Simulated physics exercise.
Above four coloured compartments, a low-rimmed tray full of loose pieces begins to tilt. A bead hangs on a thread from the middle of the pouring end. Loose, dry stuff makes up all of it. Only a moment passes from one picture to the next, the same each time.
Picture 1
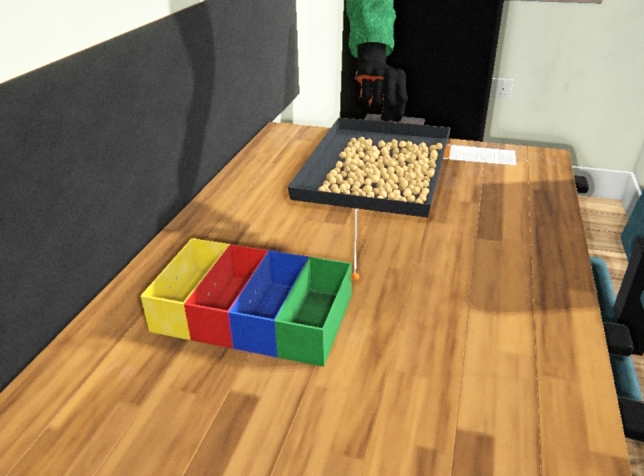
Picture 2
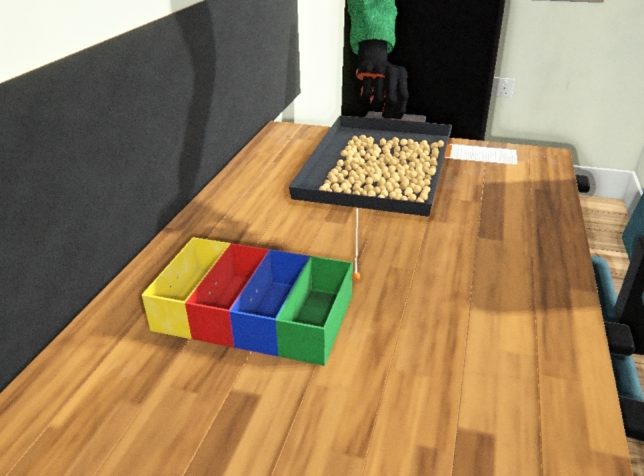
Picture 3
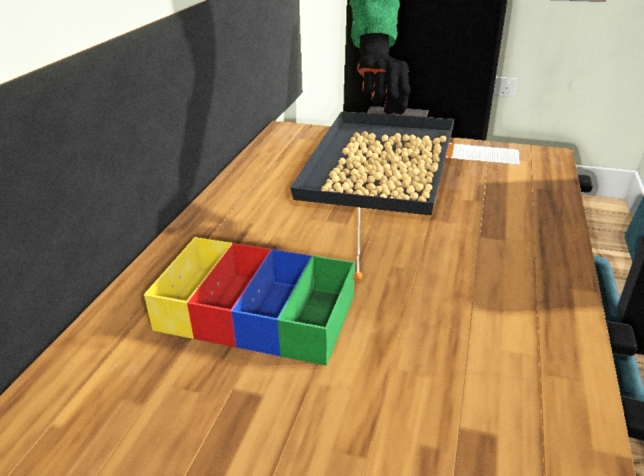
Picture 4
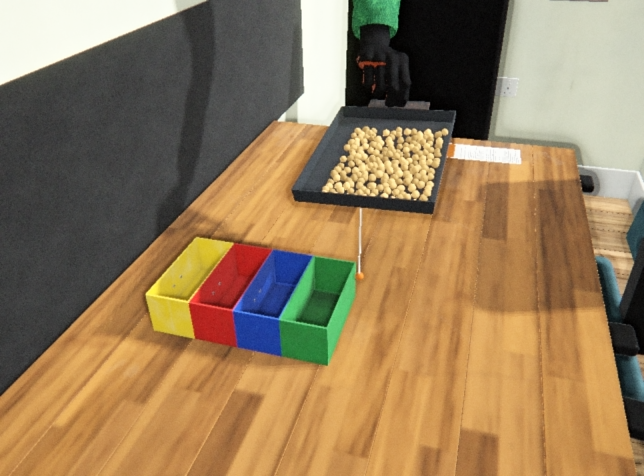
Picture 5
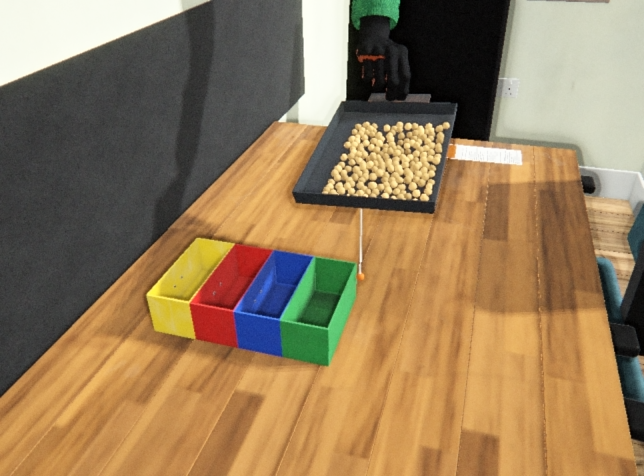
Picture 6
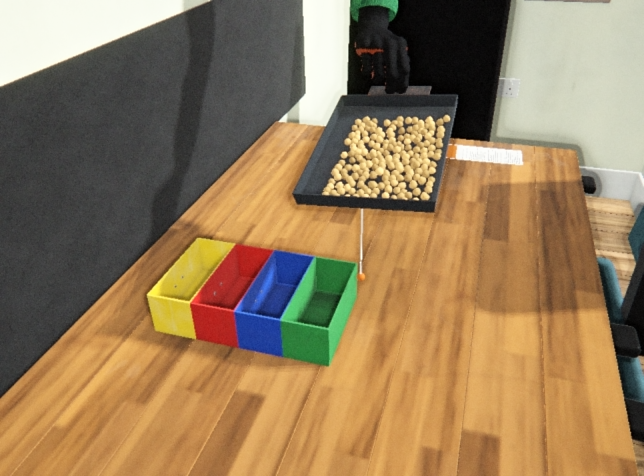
A dark tray of chickpeas tilts slightly, its far end rising, behind four coloured compartments.
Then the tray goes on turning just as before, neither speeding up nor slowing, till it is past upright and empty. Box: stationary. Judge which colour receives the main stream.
Receiving the main stream: Green.
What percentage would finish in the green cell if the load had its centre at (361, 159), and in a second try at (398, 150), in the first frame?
Near 60 per cent and near 50 per cent.
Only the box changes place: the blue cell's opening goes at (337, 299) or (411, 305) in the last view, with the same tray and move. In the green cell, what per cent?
In the first position around 10 percent, in the second around 0 percent.
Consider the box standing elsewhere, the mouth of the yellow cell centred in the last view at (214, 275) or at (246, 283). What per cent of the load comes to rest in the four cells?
First placement near 90 percent, second near 100 percent.
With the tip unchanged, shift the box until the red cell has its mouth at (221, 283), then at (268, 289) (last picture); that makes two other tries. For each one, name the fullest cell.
At the first place the cell in green, at the second that blue cell.
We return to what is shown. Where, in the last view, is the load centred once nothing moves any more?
I'd place the middle at about (314, 335).
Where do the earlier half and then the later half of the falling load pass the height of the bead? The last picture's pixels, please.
For the early half I get (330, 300), and for the late half (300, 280).
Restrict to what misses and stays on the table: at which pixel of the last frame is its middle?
I'd say near (362, 366), give or take.
Soon after the last picture, tray tipped steeply; all on the tray.
A little later, tray tipped right over; nearly all on the tray; a stray few in the green cell.
Later still, tray tipped past a quarter turn; about half in the green cell; about a quarter in the blue cell; about a quarter falling or outside the box.
At rest, tray tipped past a quarter turn; about half in the green cell; about a quarter in the blue cell; none in the red cell; none in the yellow cell; about a quarter outside the box.
